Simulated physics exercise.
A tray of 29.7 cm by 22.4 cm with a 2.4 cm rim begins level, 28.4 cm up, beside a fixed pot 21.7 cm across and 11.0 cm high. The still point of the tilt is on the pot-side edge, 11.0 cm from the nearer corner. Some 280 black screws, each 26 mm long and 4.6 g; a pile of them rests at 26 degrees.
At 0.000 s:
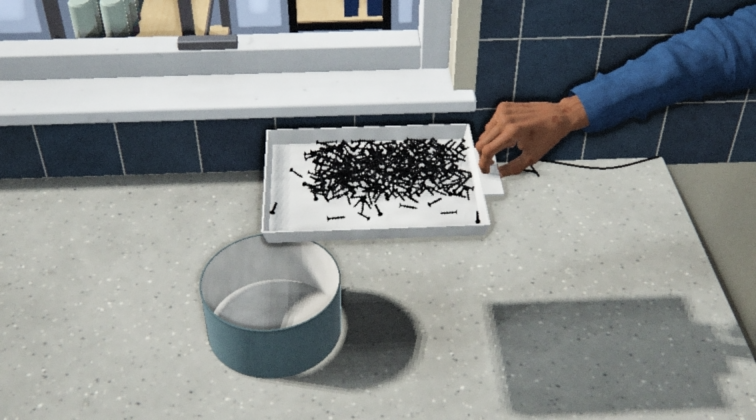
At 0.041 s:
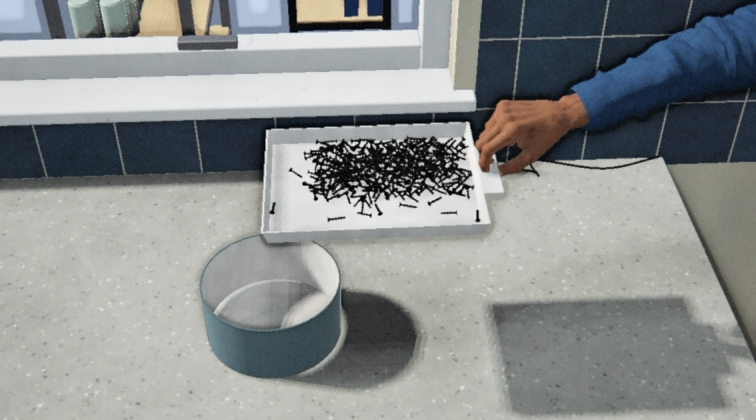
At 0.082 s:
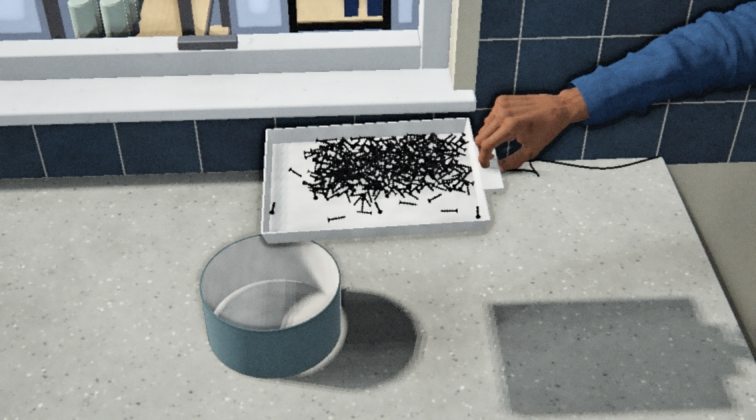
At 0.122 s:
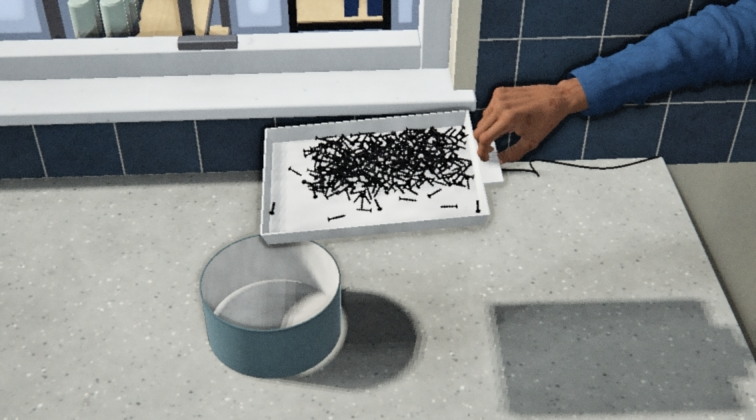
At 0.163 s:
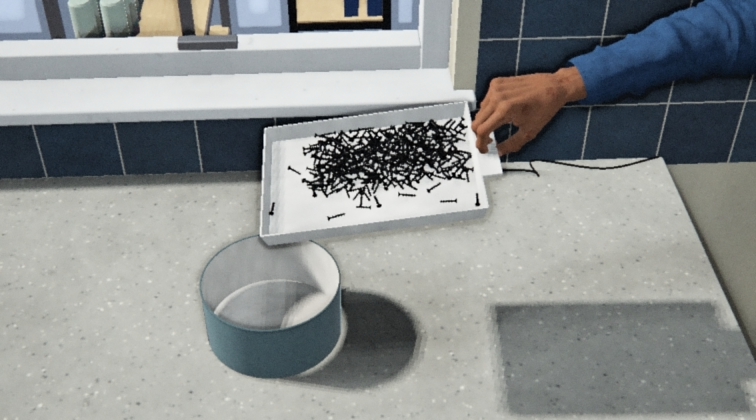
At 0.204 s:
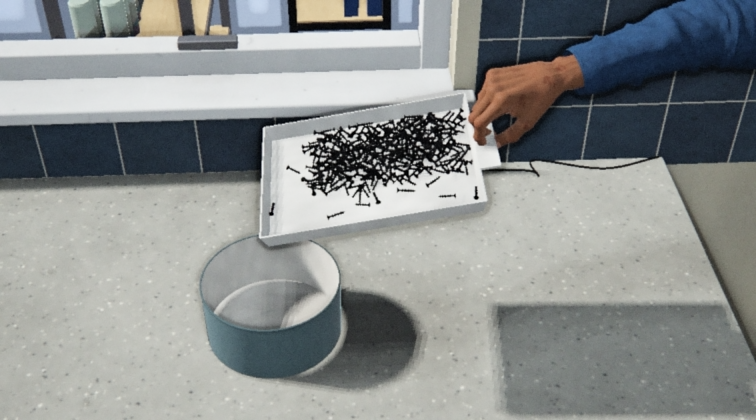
A hand slowly raises the right end of a white tray of black screws.
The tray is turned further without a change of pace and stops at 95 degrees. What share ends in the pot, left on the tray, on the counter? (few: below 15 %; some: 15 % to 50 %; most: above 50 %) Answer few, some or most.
Pot: Most, tray: Few, counter: Some.
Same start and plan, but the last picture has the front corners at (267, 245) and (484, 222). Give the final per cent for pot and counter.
Pot 35, counter 65.
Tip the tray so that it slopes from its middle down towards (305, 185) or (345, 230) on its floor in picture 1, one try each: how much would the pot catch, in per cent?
Some 75 and 40 per cent.
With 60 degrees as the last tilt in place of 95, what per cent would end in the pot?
It would be near 35 per cent.
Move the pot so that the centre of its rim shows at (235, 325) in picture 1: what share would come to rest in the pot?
About 95 per cent.
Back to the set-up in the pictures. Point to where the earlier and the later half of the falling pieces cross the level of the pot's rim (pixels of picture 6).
First near (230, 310), later near (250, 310).
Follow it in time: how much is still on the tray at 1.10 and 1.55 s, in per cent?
About 50, 0.
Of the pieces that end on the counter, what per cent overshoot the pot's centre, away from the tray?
Some 80 per cent.
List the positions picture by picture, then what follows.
The first frame shows tray tilt 0 degrees, front corners at (267, 229) and (485, 221); middle of the pieces at (392, 172); pot at (270, 279).
The second frame shows tray tilt 1 degrees, front corners at (267, 229) and (485, 220); middle of the pieces at (392, 171).
The third frame shows tray tilt 2 degrees, front corners at (266, 230) and (485, 217); middle of the pieces at (392, 168).
The fourth frame shows tray tilt 5 degrees, front corners at (266, 231) and (484, 211), lowest corner left front; middle of the pieces at (392, 164).
The fifth frame shows tray tilt 8 degrees, front corners at (265, 232) and (483, 205), lowest corner left front; middle of the pieces at (391, 159).
The sixth frame shows tray tilt 11 degrees, front corners at (265, 234) and (481, 198), lowest corner left front; middle of the pieces at (390, 155); pot at (270, 279). The tray's pace is about 75 degrees a second.
Then, at 0.74 s, tilt 50 degrees; the tray holds 100 %, the pot 0 %.
After 1.10 s, tilt 77 degrees; the tray holds 50 %, the pot 20 %.
Then, at 1.55 s, tilt 95 degrees; the tray holds 0 %, the pot 60 %.
In the end, at 2.6 s, pot 70 %, tray 0 %, counter 30 %.
